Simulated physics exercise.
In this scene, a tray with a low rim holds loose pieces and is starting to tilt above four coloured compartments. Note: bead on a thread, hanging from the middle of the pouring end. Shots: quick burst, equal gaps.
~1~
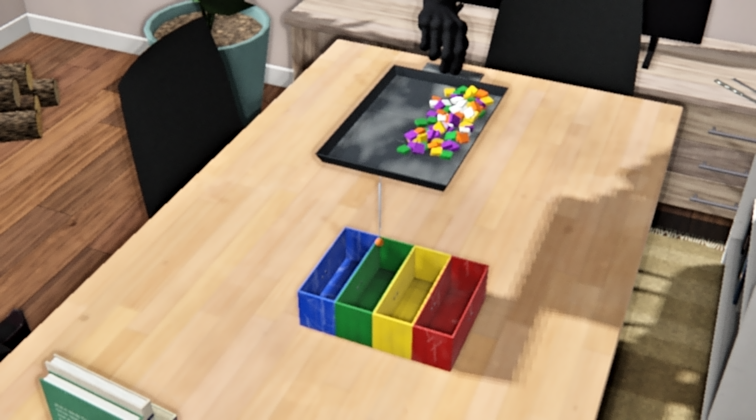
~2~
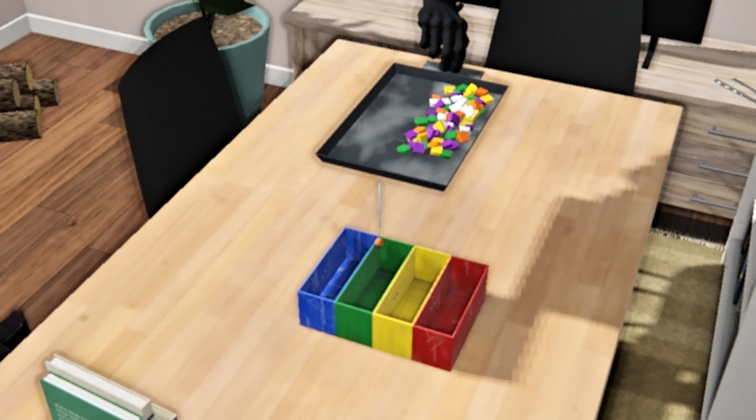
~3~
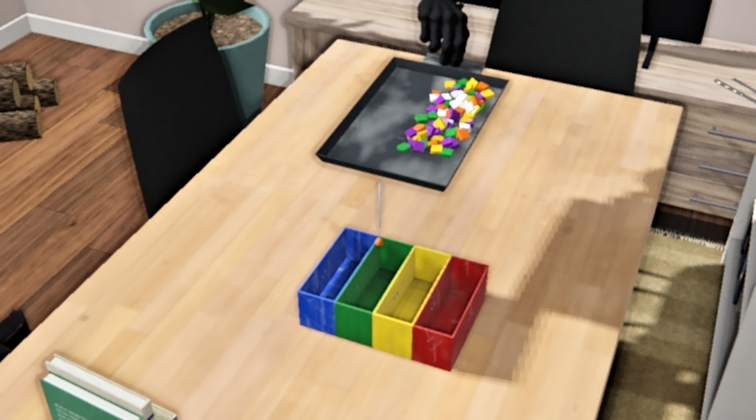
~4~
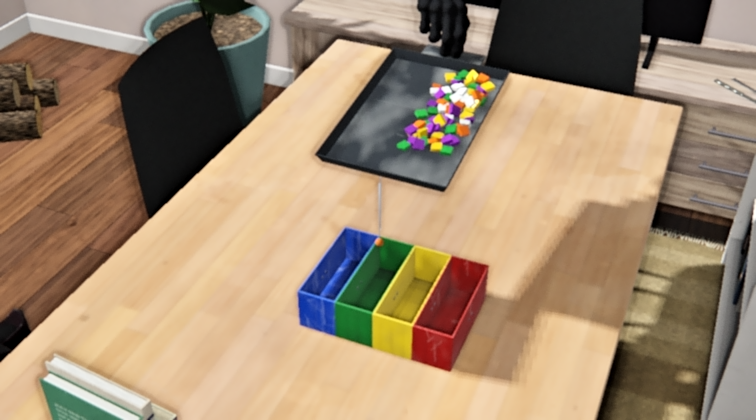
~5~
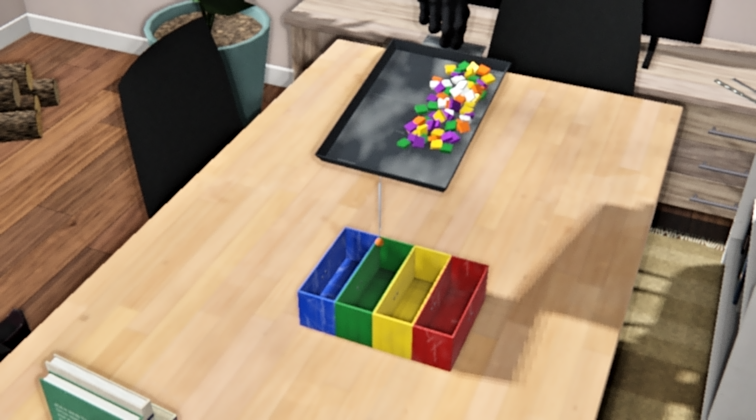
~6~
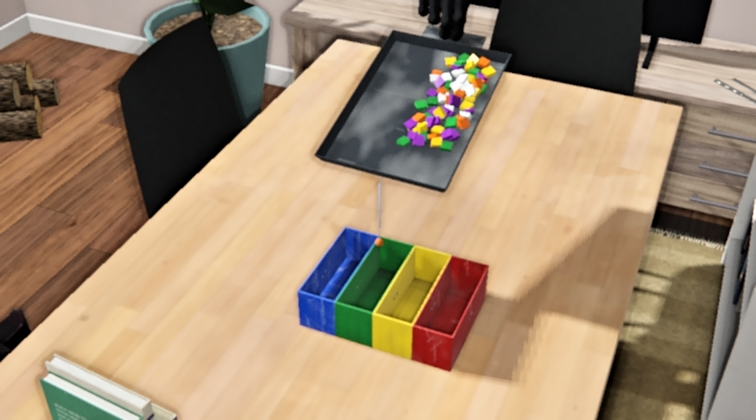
Black tray of colourful mosaic tiles tilting slightly as a black hand raises its far end beyond four coloured compartments.
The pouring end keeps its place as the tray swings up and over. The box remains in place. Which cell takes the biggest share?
The yellow cell.
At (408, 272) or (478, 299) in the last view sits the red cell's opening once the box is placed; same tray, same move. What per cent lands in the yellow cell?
20 % and 30 %.
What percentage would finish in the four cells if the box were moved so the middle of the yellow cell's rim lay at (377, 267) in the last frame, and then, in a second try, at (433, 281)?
Result, in turn: 80 %, 90 %.
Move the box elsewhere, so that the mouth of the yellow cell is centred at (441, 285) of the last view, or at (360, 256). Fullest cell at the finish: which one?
In order of the tries: The green one and the red cell.
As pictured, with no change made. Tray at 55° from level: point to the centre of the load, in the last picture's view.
The middle of the pieces shows up near (416, 178).
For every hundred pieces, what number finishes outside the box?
About 0 %.
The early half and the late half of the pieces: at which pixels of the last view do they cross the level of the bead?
The first part passes (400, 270); everything after passes (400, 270).
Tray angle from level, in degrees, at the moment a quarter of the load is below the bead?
It is at around 65 degrees by then.
Soon after the last picture, tray tipped steeply; most on the tray; a stray few in the yellow cell; a small part falling or outside the box.
A little later, tray tipped right over; about a quarter on the tray; about a third in the yellow cell; a small part in the green cell; a small part in the red cell; a small part in the blue cell; a small part falling or outside the box.
Later still, tray tipped past a quarter turn; about half in the yellow cell; about a quarter in the green cell; a small part in the red cell; a small part in the blue cell.
At rest, tray tipped past a quarter turn; about half in the yellow cell; about a quarter in the green cell; a small part in the red cell; a small part in the blue cell.
